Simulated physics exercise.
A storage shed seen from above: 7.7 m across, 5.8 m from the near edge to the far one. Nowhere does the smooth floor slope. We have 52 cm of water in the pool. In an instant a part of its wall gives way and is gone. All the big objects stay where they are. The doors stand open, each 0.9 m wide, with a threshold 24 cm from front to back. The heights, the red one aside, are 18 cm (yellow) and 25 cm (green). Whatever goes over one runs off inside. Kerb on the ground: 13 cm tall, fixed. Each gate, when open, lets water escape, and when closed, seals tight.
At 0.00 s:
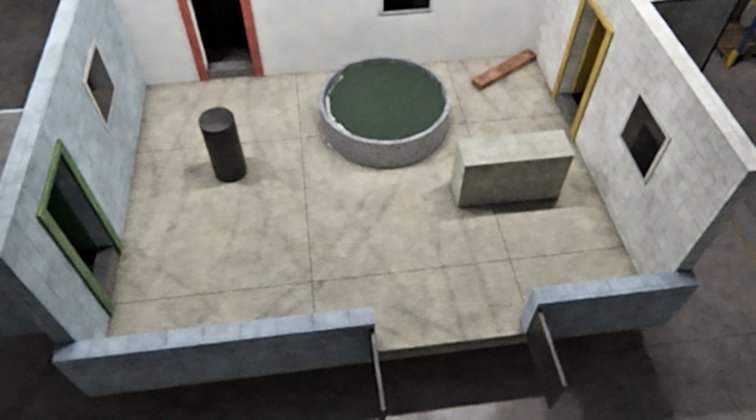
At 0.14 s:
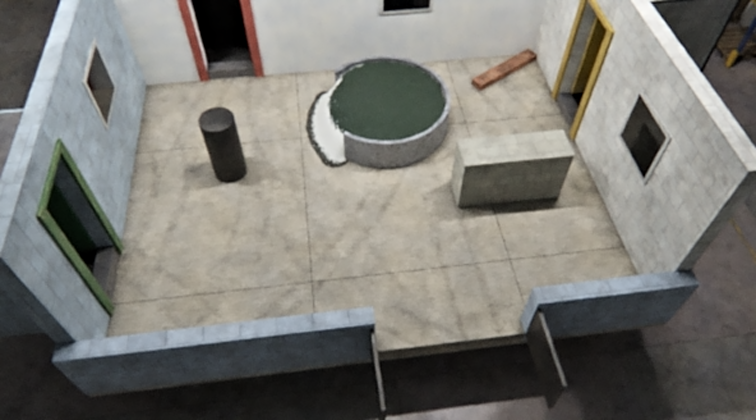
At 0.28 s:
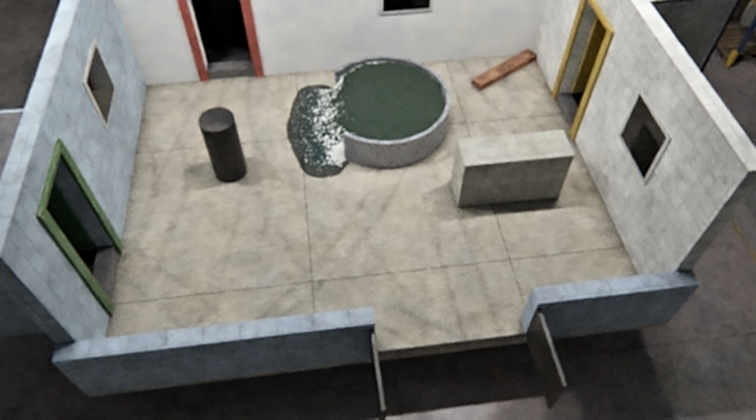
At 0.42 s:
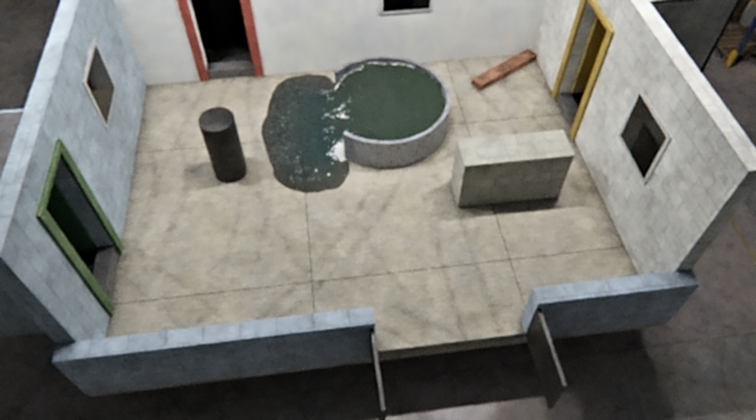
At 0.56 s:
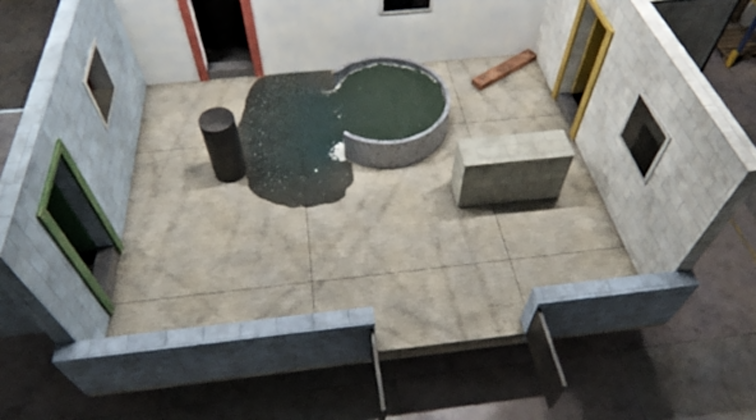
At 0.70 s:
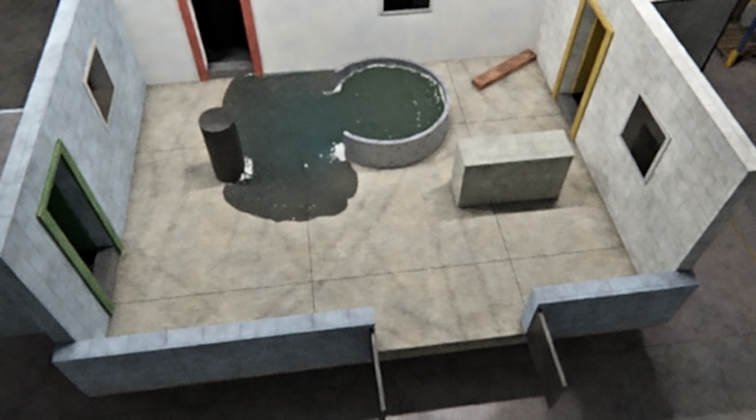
Dark green water sits level in a round grey pool in an open-topped room until the left part of the pool's wall vanishes. The water pours out through the gap in a white, foamy rush, then spreads across the pale floor as a widening dark sheet, reaching around the black cylinder and close to the red door.
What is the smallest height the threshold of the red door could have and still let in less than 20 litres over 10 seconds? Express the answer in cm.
About 11.5 cm.
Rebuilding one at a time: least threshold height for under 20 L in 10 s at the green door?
Green: 7.5 cm.
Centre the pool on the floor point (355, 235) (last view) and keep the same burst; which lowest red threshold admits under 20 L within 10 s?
Near 8.5 cm.
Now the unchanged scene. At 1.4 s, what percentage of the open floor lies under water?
About 30 per cent.
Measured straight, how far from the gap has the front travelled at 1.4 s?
Distance from gap: Approx. 3.6 m.
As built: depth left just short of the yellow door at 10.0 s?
The depth there is around 0.5 cm.
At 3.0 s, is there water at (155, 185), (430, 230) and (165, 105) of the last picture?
In turn: Flooded, still dry, under water.
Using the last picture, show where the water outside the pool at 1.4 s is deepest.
Look close to (252, 165).
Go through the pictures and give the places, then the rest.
The first frame shows still water, 52 cm deep, in the pool at (385, 100); the red door at (222, 34) is dry.
In the second frame, the gap is at (325, 121), the front 0.3 m out at (329, 163); the back of the pool holds 52 cm.
In the third frame, water pours out at (325, 122) and has run 0.7 m, to (305, 165); about 8 cm deep outside, 52 cm at the back.
In the fourth frame, the front is at (280, 176), 1.1 m from the gap at (325, 122); 2.7 m2 of floor is wet, 52 cm left at the back.
In the fifth frame, water pours out at (325, 123) and has run 1.6 m, to (255, 186); about 4 cm deep outside, 51 cm at the back.
In the sixth frame, the gap is at (325, 123), the front 2.0 m out at (233, 199); the back of the pool holds 45 cm; 0.1 m in a straight line remain to the red door at (222, 34).
After 1.4 s water covers 30 % of the floor, deepest (28 cm) near (252, 165); 11 cm at the red door, 0 litres in over its 21 cm threshold.
After 3.0 s water covers 40 % of the floor, deepest (28 cm) near (142, 118); 10 cm at the red door, 0 litres in over its 21 cm threshold.
After 10.0 s water covers 85 % of the floor, deepest (9 cm) near (612, 262); 5 cm at the red door, 0 litres in over its 21 cm threshold.
At the red door as built, the water arrived by 0.8 s and peaked near 18 cm at 3.6 s.
With a threshold of 9.5 cm, 38 litres would have come in within the 10 s; with 13 cm, 11 litres. So under 20 litres takes about 11.5 cm.
